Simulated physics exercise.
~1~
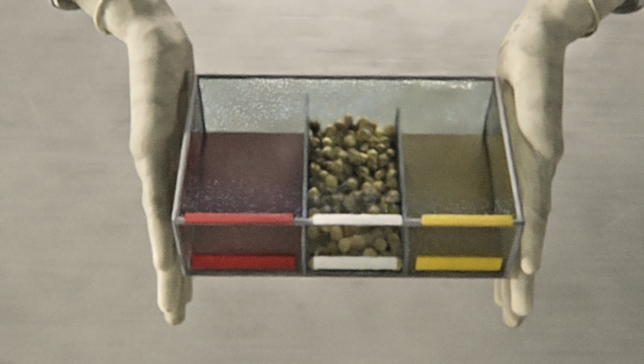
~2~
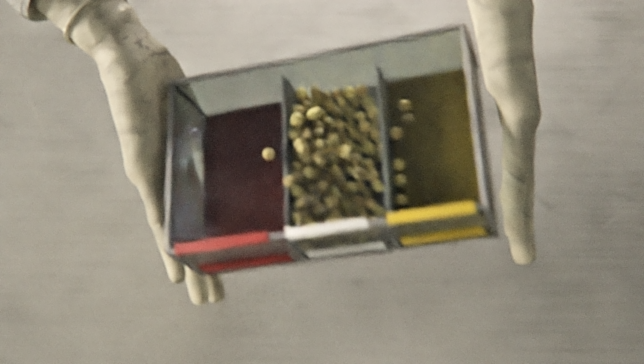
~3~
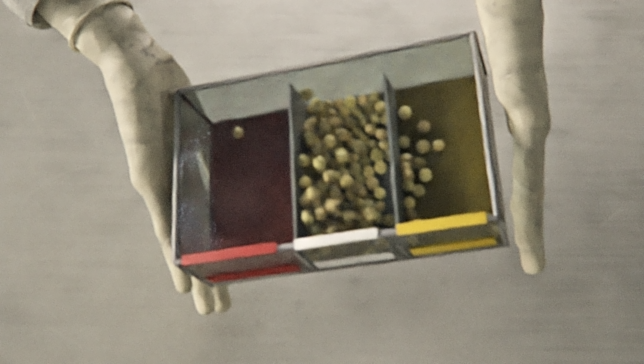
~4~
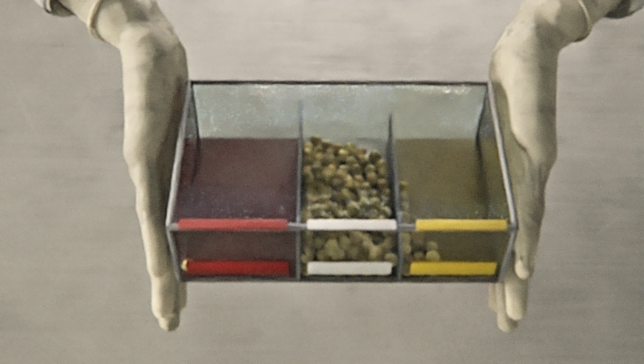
We see two pale hands holding a clear-lidded box of small, round beans heaped in its middle, white-marked compartment. The hands tilt and shake it, then bring it level, with most beans still in the middle and a few in the yellow-marked compartment on the right.
